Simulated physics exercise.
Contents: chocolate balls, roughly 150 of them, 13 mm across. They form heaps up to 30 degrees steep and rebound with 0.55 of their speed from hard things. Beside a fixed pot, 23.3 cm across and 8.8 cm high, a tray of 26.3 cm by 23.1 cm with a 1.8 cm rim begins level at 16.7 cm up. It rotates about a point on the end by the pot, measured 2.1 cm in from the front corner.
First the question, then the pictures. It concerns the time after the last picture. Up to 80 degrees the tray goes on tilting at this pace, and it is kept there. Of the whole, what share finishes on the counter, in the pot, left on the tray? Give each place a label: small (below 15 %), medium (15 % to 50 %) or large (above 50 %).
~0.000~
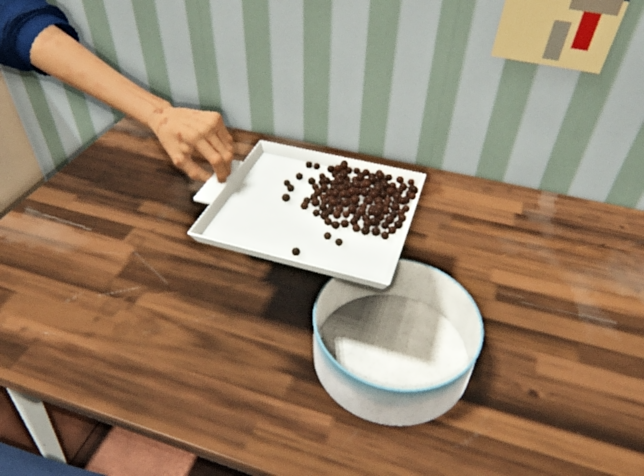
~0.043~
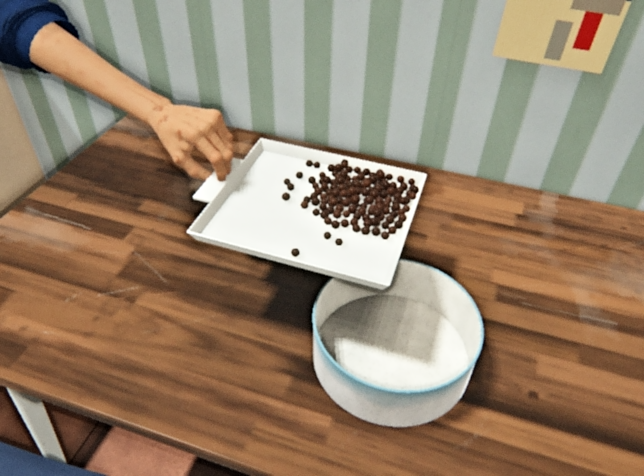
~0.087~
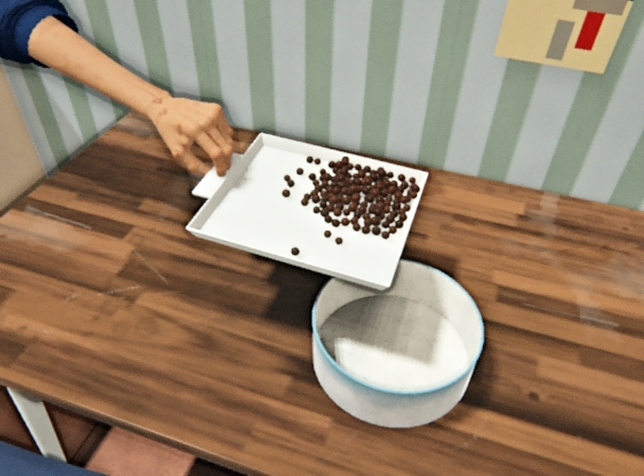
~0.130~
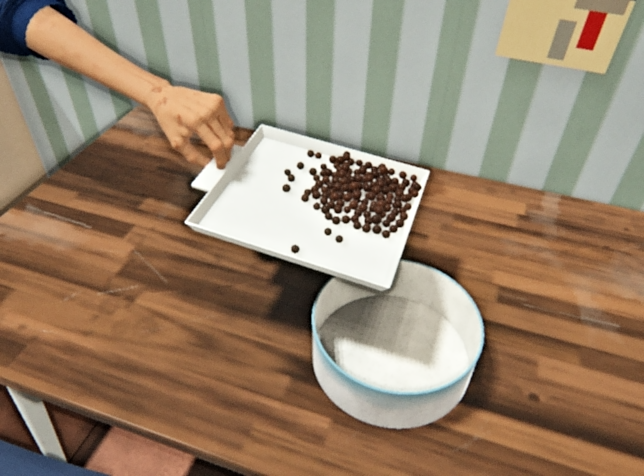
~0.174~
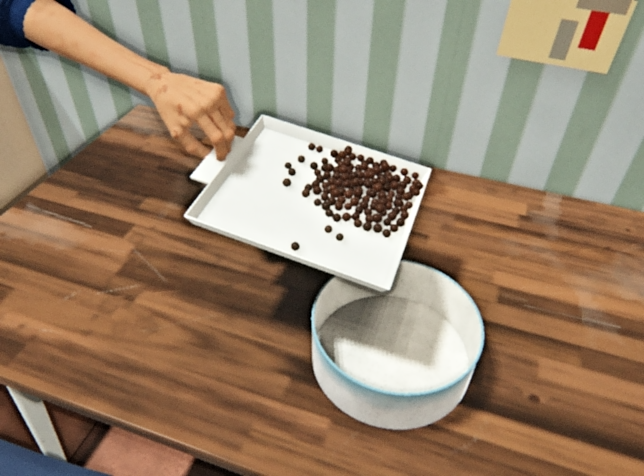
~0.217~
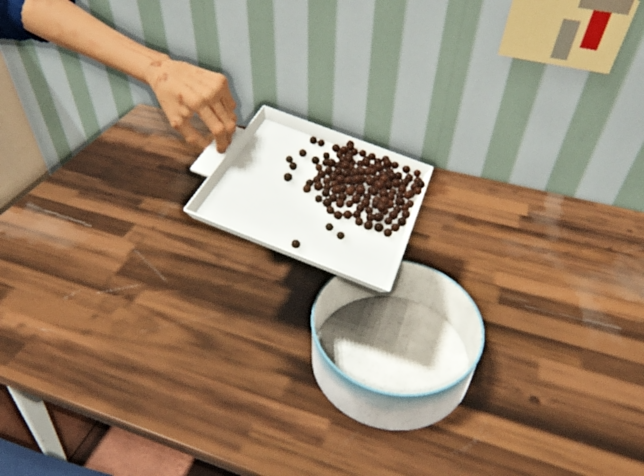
Shares by place: Counter small, pot large, tray small.
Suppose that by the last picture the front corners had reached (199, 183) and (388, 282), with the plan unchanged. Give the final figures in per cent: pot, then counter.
Pot 35, counter 65.
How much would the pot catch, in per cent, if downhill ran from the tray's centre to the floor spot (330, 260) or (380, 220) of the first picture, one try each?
Some 95 and 40 per cent.
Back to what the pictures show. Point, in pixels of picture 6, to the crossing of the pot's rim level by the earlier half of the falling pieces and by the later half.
I'd mark about (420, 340) for the first half, then (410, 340) for the second.
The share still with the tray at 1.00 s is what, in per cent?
About 65 per cent.
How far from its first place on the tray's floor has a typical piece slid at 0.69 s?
5 cm.
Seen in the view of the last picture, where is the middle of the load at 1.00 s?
Load centre: About (416, 257) px.
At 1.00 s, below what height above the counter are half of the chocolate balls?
I'd say near 20 cm.
After 0.69 s, tilt 44 degrees; the tray holds 100 %, the pot 0 %.
After 1.00 s, tilt 66 degrees; the tray holds 65 %, the pot 15 %.
After 1.42 s, tilt 80 degrees; the tray holds 5 %, the pot 90 %.
By 2.3 s all is still; counter 0 %, pot 100 %, tray 0 %.
